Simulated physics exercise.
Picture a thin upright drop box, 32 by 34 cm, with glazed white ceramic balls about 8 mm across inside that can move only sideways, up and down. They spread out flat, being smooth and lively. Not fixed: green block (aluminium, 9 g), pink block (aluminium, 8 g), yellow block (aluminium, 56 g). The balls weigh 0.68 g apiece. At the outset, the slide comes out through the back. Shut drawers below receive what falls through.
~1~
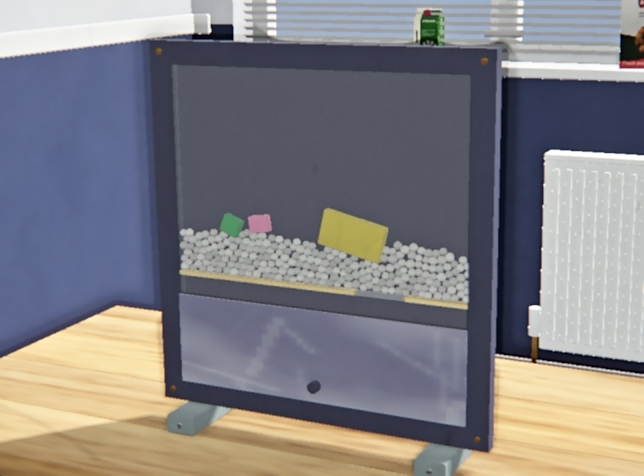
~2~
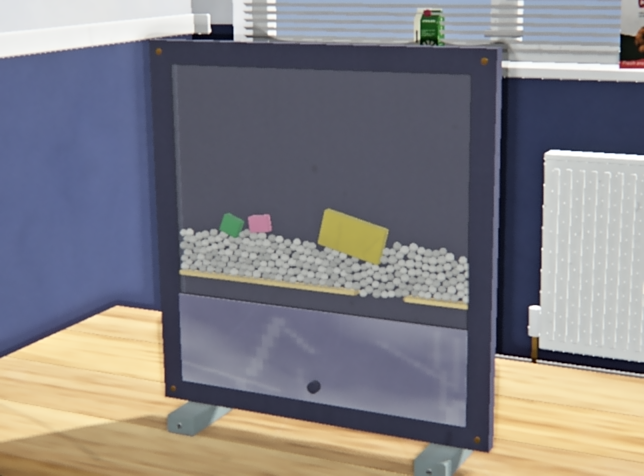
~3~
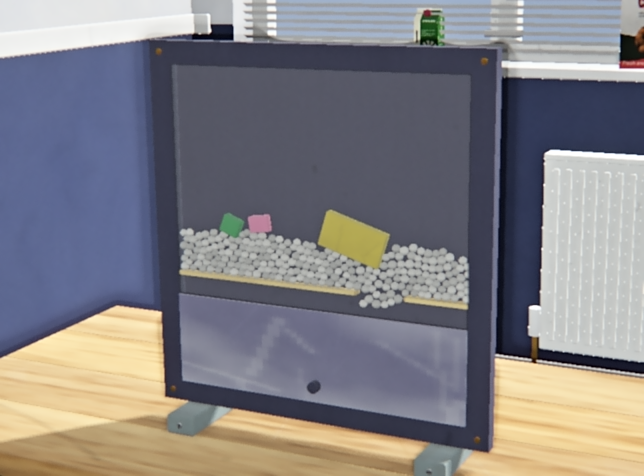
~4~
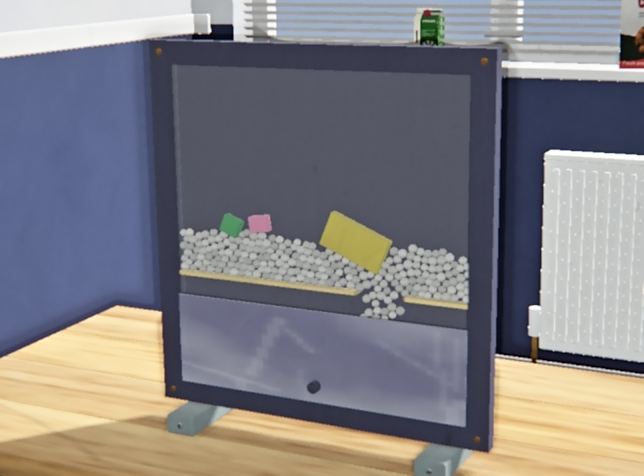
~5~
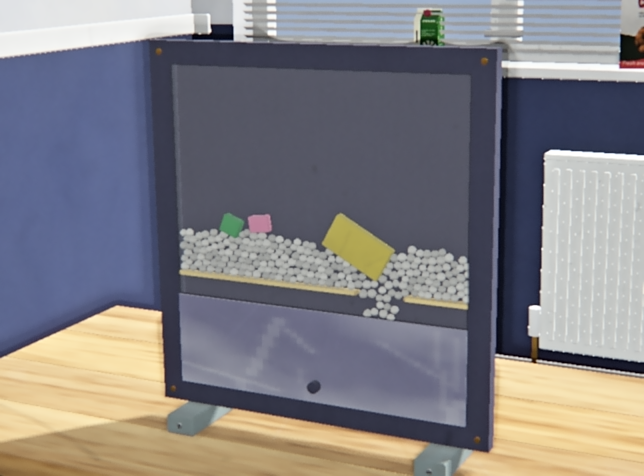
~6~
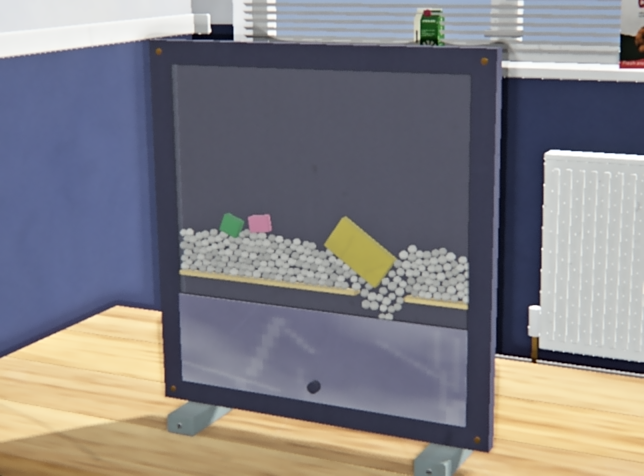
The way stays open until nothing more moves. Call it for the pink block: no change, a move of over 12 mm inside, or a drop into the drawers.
No change.
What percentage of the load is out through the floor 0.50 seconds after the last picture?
I'd say about 15 per cent.
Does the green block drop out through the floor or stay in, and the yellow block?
Green: Remains; yellow: Remains.
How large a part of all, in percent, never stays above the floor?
Around 15 percent.
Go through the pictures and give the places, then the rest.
The first picture shows about 240 balls; balls' middle (318, 261); green block (232, 226) tilted 22°; pink block (260, 224) tilted 8°; yellow block (353, 236) tilted 13°; slide (354, 292) to (410, 299).
The second picture shows balls' middle (318, 261); 0 out.
The third picture shows balls' middle (322, 270); 8 out.
The fourth picture shows balls' middle (322, 269); 14 out.
The fifth picture shows balls' middle (319, 262); 20 out.
The sixth picture shows balls' middle (314, 268); 29 out; green block (232, 226) tilted 22°; pink block (260, 224) tilted 8°; yellow block (360, 252) tilted 35°.
Then, 0.15 s later than the last picture, 15 % are out; green block moved 0.0 cm tilted 22°; pink block moved 0.1 cm tilted 8°; yellow block moved 4.6 cm tilted 47°.
Then, 0.50 s later than the last picture, 15 % are out; green block moved 0.0 cm tilted 22°; pink block moved 0.0 cm tilted 8°; yellow block moved 4.6 cm tilted 48°.
Then, 1.20 s later than the last picture, 15 % are out; green block moved 0.0 cm tilted 22°; pink block moved 0.0 cm tilted 8°; yellow block moved 4.6 cm tilted 48°.
All still 1.4 s after it, 15 % are out; green block moved 0.0 cm tilted 22°; pink block moved 0.0 cm tilted 8°; yellow block moved 4.6 cm tilted 48°.
